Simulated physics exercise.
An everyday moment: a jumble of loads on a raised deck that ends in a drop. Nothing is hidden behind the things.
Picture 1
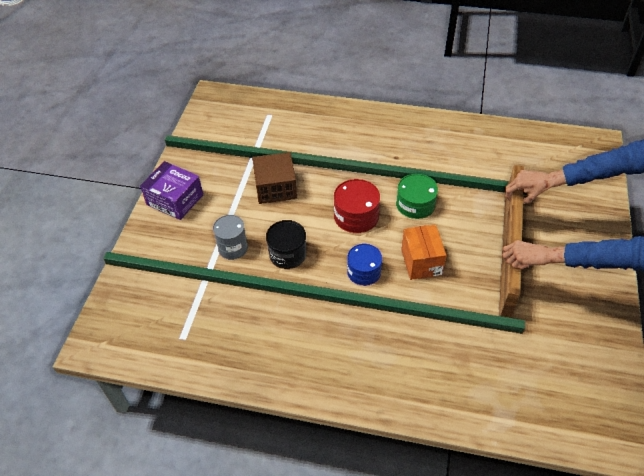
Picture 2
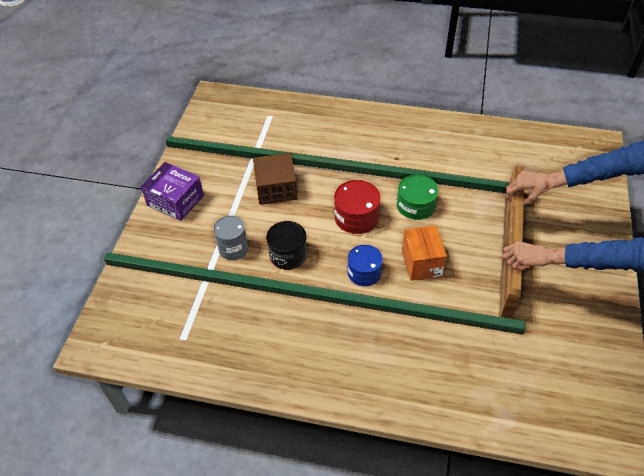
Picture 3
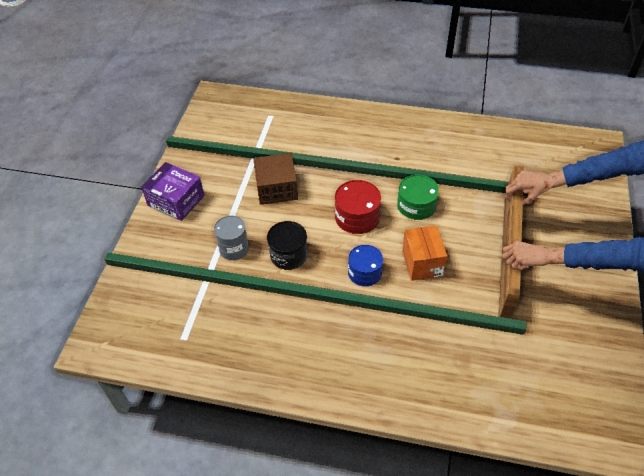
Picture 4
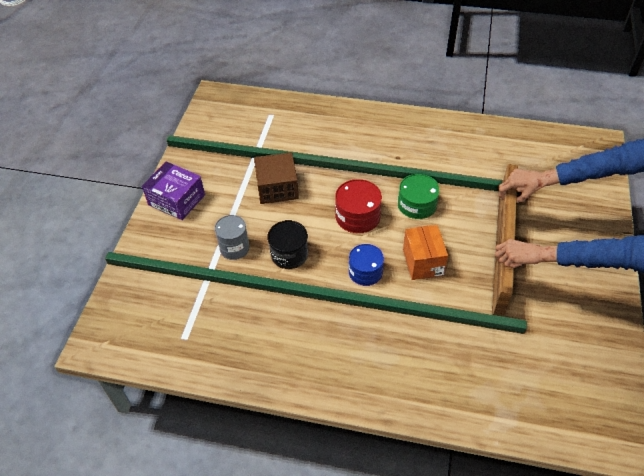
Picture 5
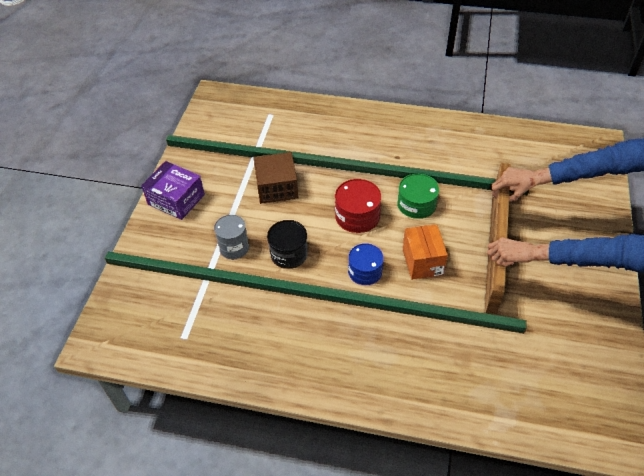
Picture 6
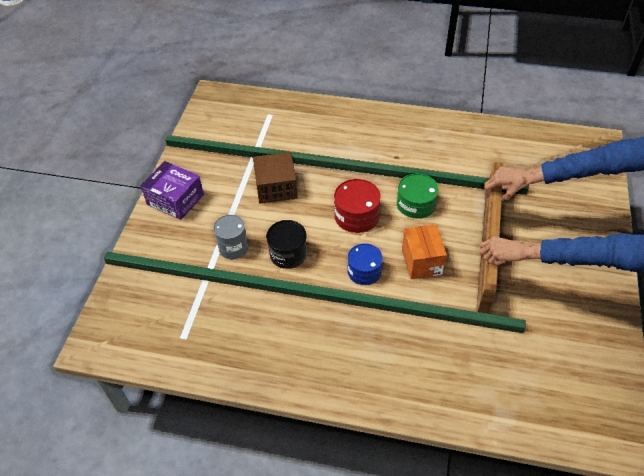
Two hands sliding a wooden plank slowly left between green rails on a table, toward colourful canisters and boxes sitting still.
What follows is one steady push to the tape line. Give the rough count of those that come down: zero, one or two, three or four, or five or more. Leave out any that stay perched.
As it turns out, the number that fall off is zero.
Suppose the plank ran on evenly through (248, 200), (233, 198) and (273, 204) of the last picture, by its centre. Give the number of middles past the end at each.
Place by place, 0, 0 and 0.
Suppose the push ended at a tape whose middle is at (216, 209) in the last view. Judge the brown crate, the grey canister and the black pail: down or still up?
The brown crate survives; the grey canister goes over; the black pail stays on.
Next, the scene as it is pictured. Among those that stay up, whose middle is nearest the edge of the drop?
Foremost is the grey canister.
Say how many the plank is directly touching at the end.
In contact: 4.
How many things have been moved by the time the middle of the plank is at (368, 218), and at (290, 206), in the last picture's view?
4 and 7.
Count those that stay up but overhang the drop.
The number is 0.
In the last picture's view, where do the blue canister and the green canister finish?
Near (197, 249) and (229, 161).
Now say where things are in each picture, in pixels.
In the first picture, purple box (172, 190); grey canister (231, 237); brown crate (275, 178); plank (512, 239); tape (232, 212).
In the second picture, grey canister (231, 238); black pail (287, 246).
In the third picture, brown crate (276, 179); orange box (424, 253).
In the fourth picture, purple box (174, 191); blue canister (366, 265).
In the fifth picture, grey canister (232, 237); green canister (418, 196).
In the sixth picture, purple box (173, 190); grey canister (231, 237); brown crate (275, 178); plank (491, 236); tape (233, 212).
Early on, none off yet; purple box at rest near (173, 190); grey canister at rest near (231, 237); brown crate at rest near (275, 178).
A while later, none off yet; purple box at rest near (173, 190); grey canister travelled a little near (221, 236); brown crate travelled a little near (266, 170).
Finally, the number that fall off is zero.
